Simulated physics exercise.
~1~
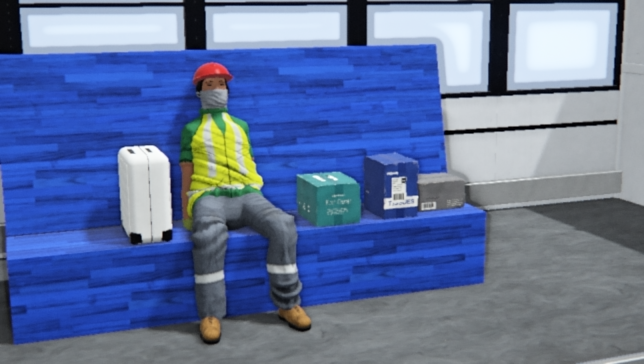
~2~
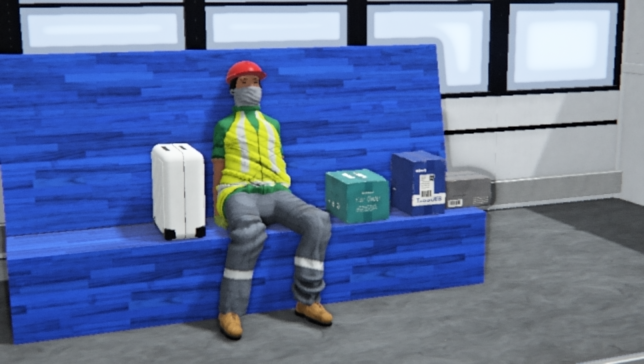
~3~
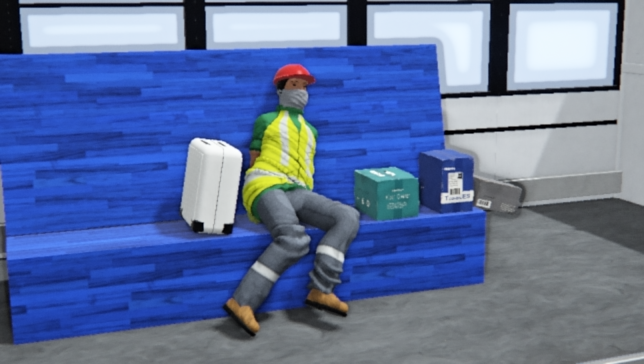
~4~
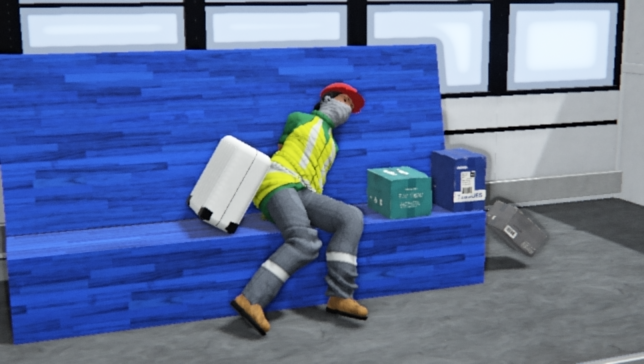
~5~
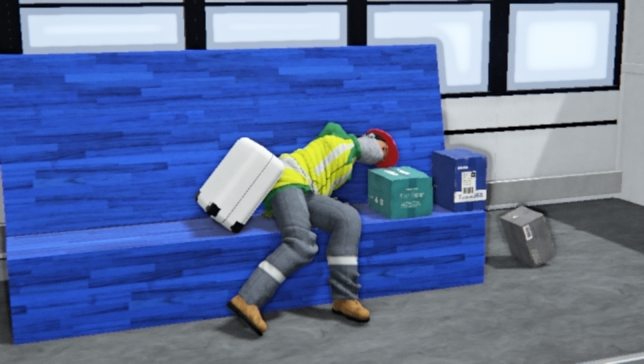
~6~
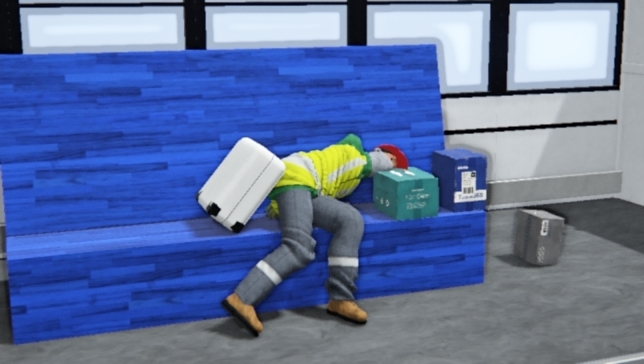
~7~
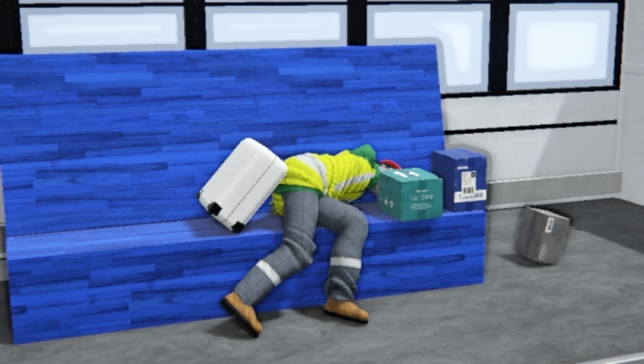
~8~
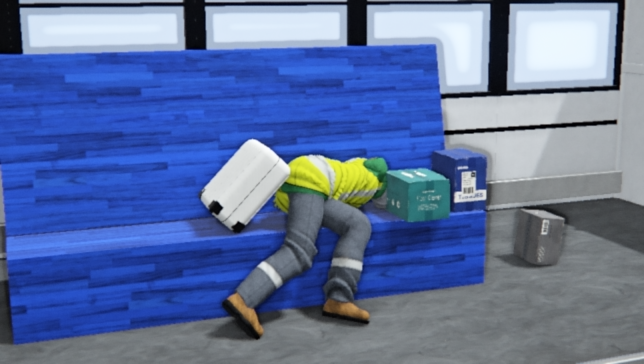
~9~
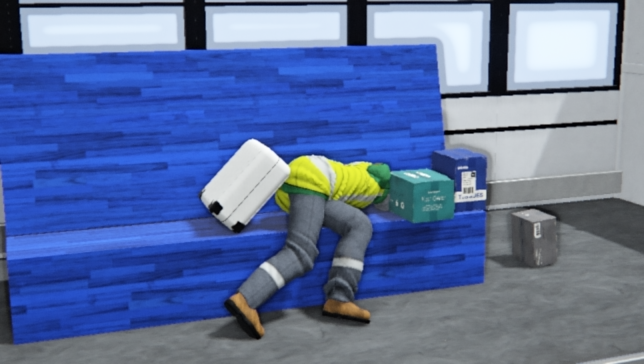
A sleeping commuter in a red helmet, grey face covering and yellow-green safety vest sits on a long blue bench in a shuttle, seen from the front and slightly above, with a white case at left and teal, blue and grey boxes at right. Everything loose slides right along the seat. The white case leans over toward the commuter, who topples sideways, while the grey box tips off the bench end onto the floor. The commuter slumps face down behind the teal box, nudging it right. The hips, white case, teal box and upright blue box stay on the seat.
